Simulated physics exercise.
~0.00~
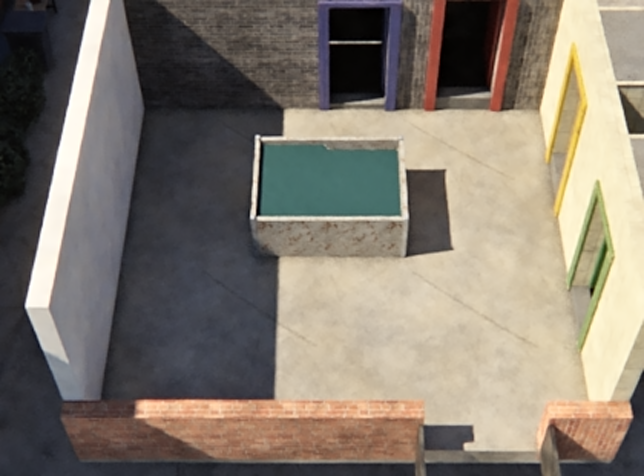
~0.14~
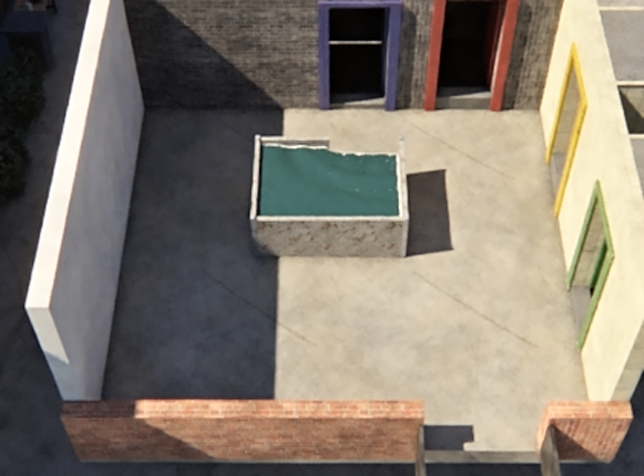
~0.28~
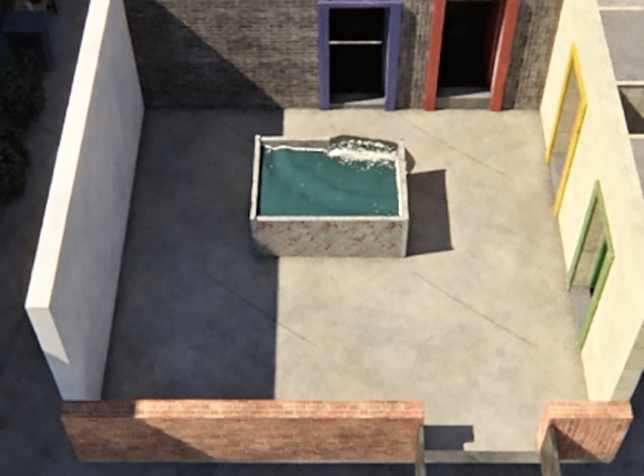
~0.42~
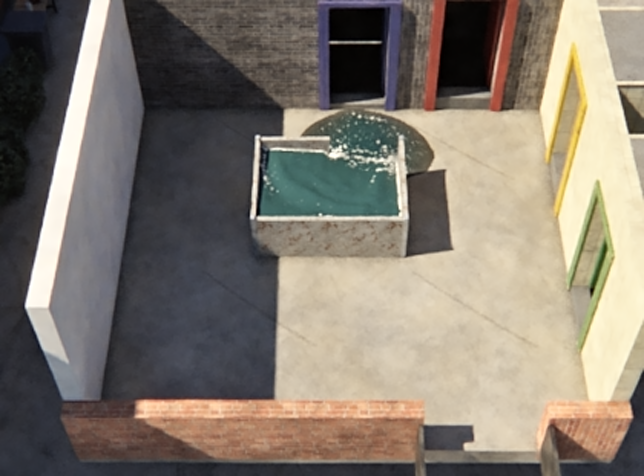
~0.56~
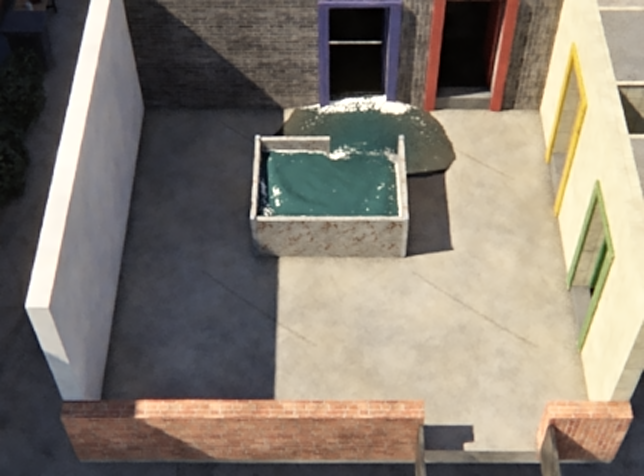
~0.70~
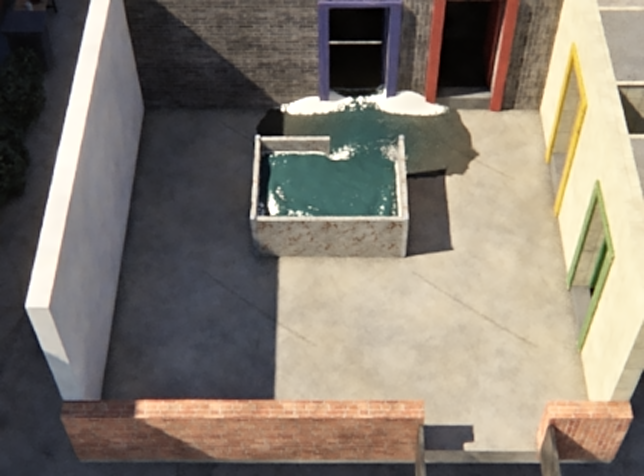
In a walled yard, green water pours from the tank's far side and spreads rightward.
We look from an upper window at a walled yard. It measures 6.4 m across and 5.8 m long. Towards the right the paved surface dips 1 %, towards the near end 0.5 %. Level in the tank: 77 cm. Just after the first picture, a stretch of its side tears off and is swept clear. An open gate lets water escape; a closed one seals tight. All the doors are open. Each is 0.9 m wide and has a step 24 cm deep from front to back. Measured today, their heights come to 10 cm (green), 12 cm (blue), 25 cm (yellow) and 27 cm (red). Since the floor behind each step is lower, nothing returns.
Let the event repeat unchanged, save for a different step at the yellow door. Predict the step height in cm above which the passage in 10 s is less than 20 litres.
About 9.5 cm of height.
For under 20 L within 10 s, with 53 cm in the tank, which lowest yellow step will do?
Required height: Approx. 7.0 cm.
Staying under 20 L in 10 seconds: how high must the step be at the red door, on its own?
For the red door, about 15 cm.
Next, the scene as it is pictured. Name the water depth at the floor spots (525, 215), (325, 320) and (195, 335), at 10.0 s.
I'd read roughly 4, 5 and 2 cm there.
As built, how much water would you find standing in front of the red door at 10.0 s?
4.0 cm.
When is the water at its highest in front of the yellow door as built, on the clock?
That happens close to 2.8 s on the clock.
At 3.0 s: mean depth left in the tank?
About 27 centimetres on average.
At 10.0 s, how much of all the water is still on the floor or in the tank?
Water still present: Approx. 66 %.
After 1.4 s water covers 15 % of the floor, deepest (43 cm) near (390, 110); it has not reached the yellow door.
After 3.0 s water covers 40 % of the floor, deepest (28 cm) near (524, 111); 14 cm at the yellow door, 0 litres in over its 25 cm step.
After 10.0 s water covers 95 % of the floor, deepest (9 cm) near (589, 434); 6 cm at the yellow door, 0 litres in over its 25 cm step.
At the yellow door as built, the water arrived by 1.8 s and peaked near 14 cm at 2.8 s.
Run again over the same 10 s with other heights there, 27 litres in over 8.5 cm, 7 litres over 12 cm. The limit of 20 litres is kept from about 9.5 cm up.
